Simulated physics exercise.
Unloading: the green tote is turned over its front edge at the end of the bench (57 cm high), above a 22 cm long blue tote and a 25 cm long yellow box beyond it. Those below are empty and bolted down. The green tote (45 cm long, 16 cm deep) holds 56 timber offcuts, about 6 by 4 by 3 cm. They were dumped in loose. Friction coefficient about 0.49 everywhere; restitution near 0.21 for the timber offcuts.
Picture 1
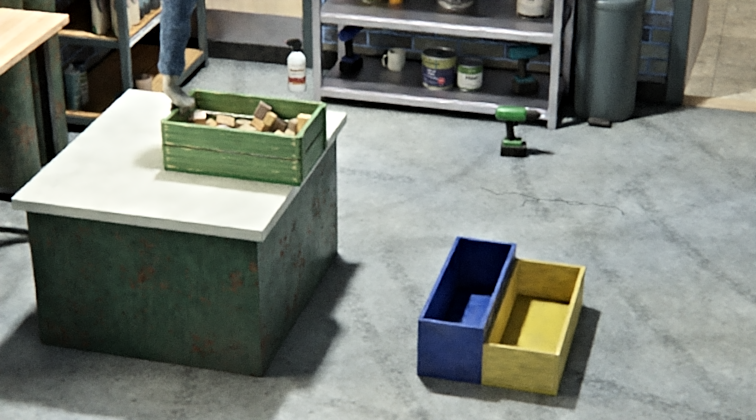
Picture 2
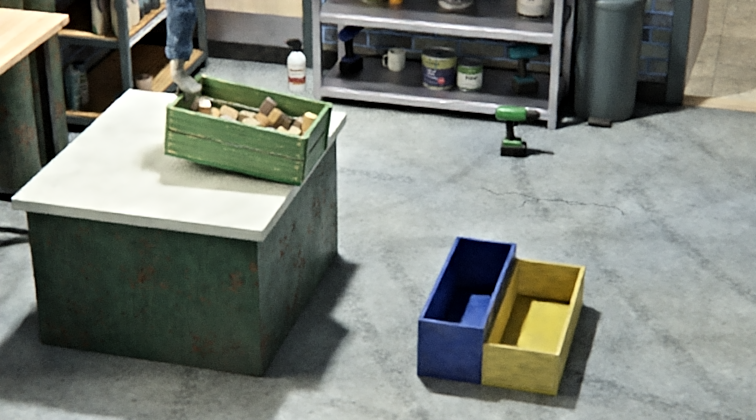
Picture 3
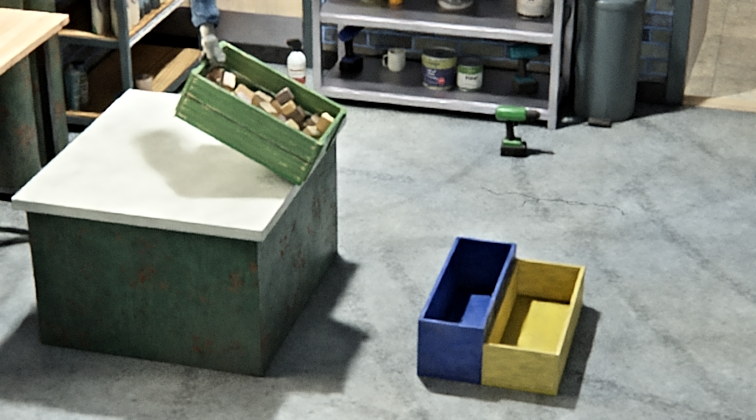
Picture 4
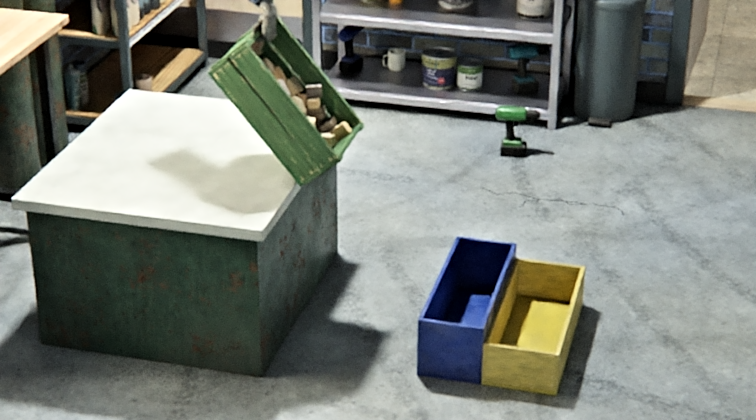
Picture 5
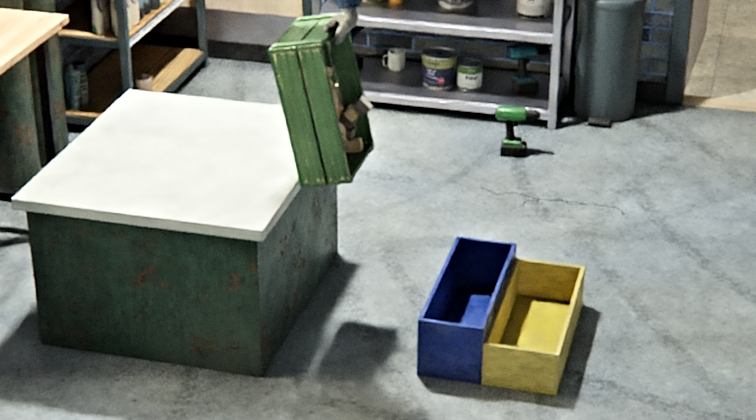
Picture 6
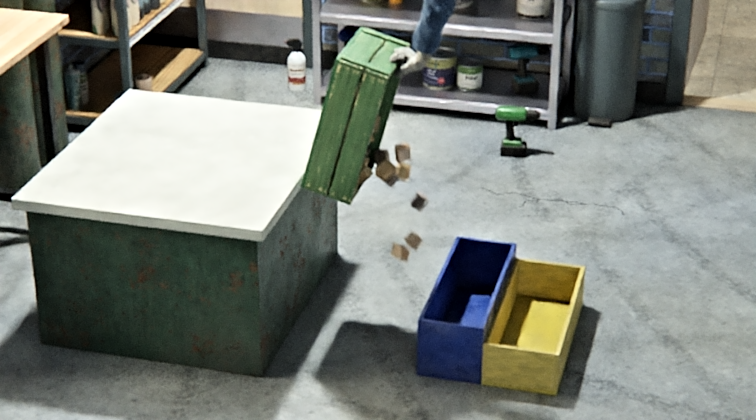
A green wooden tote full of loose timber offcuts sits on a white-topped bench, a hand at its far left end, then tilts rightward over the bench edge. The hand raises that end steadily until the tote stands past upright, and several offcuts drop out above the floor beside the blue tote and yellow box.
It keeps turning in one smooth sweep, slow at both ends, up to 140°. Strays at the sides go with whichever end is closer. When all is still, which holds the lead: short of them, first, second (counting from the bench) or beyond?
The ground before the pair gets the most.
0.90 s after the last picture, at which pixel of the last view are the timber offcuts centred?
At about (416, 317).
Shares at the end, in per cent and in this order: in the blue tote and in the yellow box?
About 15 and 0 per cent.
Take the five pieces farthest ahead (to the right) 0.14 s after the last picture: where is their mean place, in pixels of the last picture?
Around (434, 284).
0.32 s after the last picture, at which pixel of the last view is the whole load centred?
Around (396, 229).
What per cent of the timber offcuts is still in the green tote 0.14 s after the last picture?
Some 70 per cent.
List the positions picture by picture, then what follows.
In the first frame (we follow the rim corner now nearest the camera), green tote at (296, 137); blue tote at (480, 327); tilt 0°; nothing out yet.
In the second frame, green tote at (302, 137); tilt 7°.
In the third frame, green tote at (318, 142); tilt 25°.
In the fourth frame, green tote at (337, 156); tilt 50°.
In the fifth frame, green tote at (350, 178); tilt 78°.
In the sixth frame, green tote at (352, 201); blue tote at (480, 327); tilt 105°; 8 out, the lowest offcut at (413, 240).
Then, 0.14 s after the last picture, tilt 120°; 40 still in the green tote, 1 in the blue tote, 3 on the ground short of the blue tote and 12 in the air.
Then, 0.32 s after the last picture, tilt 134°; 13 still in the green tote, 4 in the blue tote, 8 on the ground short of the blue tote and 31 in the air.
Then, 0.58 s after the last picture, tilt 140°; 9 in the blue tote, 37 on the ground short of the blue tote and 10 in the air.
Outcome (0.90 s after the last picture), 9 in the blue tote and 47 on the ground short of the blue tote.
